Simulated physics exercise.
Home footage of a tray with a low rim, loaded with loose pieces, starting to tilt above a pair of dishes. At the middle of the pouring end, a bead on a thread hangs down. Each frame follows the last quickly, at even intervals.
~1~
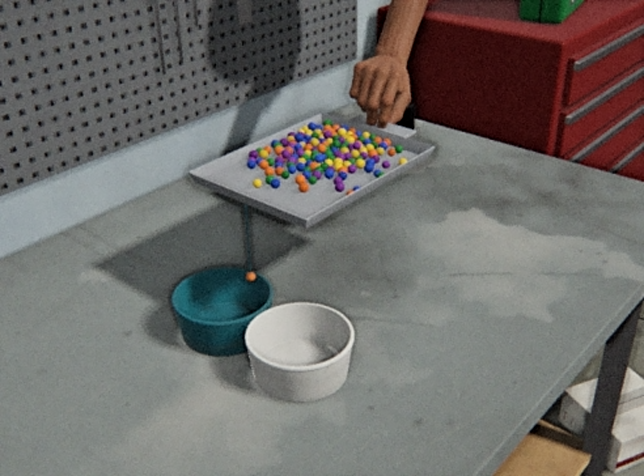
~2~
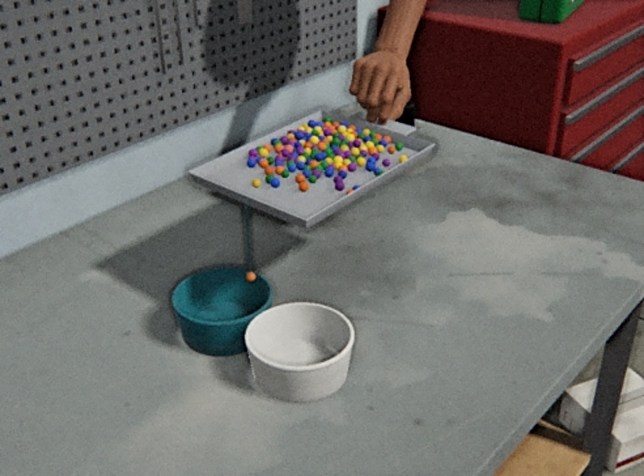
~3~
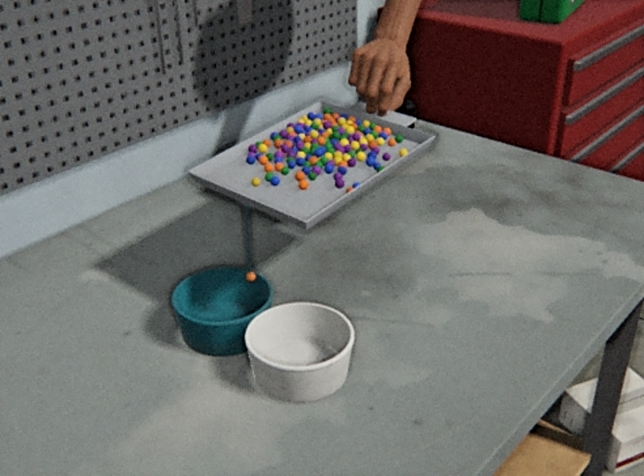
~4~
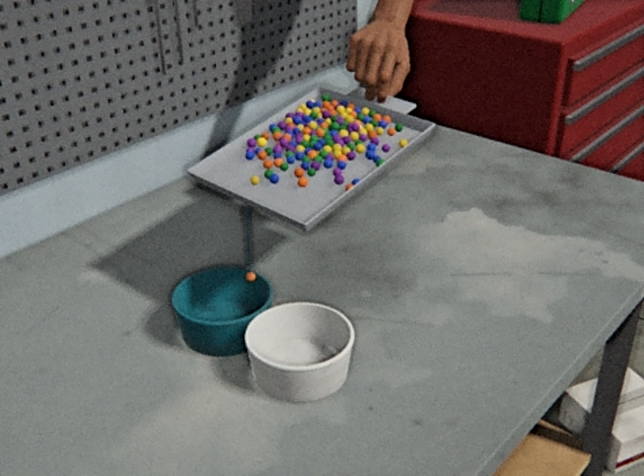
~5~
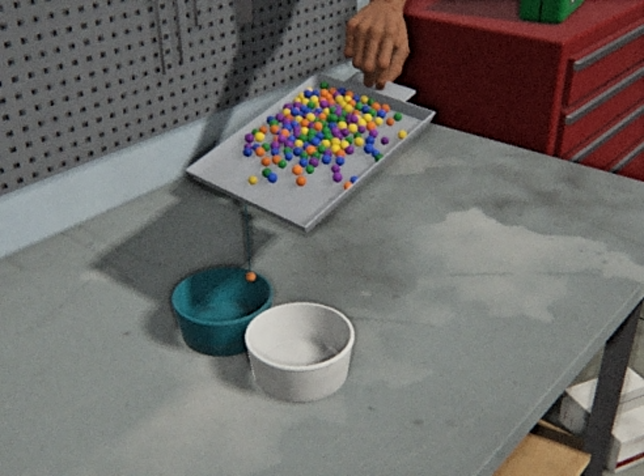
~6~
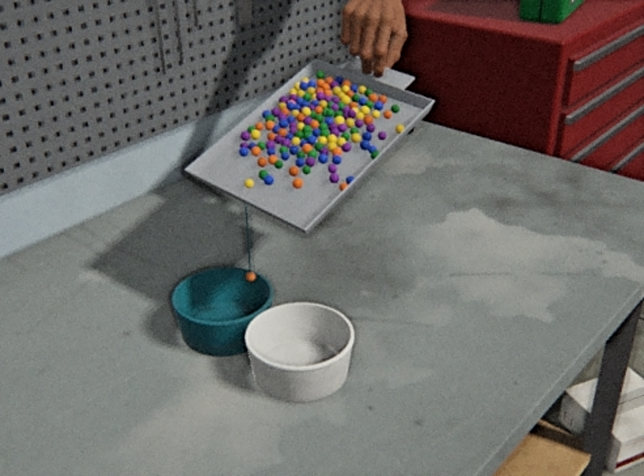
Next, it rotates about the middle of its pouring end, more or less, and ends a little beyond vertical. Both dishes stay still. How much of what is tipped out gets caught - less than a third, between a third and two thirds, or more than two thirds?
More than two thirds gets caught.
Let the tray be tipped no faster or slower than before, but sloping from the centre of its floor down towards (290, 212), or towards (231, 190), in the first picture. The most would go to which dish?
Order of results: The right-placed dish, followed by the left-placed dish.
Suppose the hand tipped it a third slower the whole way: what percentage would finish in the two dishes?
That works out at some 90 per cent.
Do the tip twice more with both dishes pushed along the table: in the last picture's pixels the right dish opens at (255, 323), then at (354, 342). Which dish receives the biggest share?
The one on the right side, and then the one on the left side.
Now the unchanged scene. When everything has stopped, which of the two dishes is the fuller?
Fuller at the end: The rightward dish.
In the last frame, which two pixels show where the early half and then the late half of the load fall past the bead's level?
Early half (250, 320), late half (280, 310).
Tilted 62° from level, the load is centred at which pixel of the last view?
The middle of the pieces shows up near (263, 248).
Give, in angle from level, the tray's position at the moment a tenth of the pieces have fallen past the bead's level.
The angle is roughly 55° at that point.
Soon, tray tipped steeply; about half on the tray; about a quarter in the right dish; a small part in the left dish; a small part outside both; about a quarter in the air.
A while on, tray tipped right over; a stray few on the tray; about half in the right dish; about a quarter in the left dish; about a quarter outside both; a stray few in the air.
Towards the end, tray tipped past a quarter turn; about half in the right dish; about a quarter in the left dish; about a quarter outside both.
Finally, tray tipped past a quarter turn; about half in the right dish; about a quarter in the left dish; about a quarter outside both.
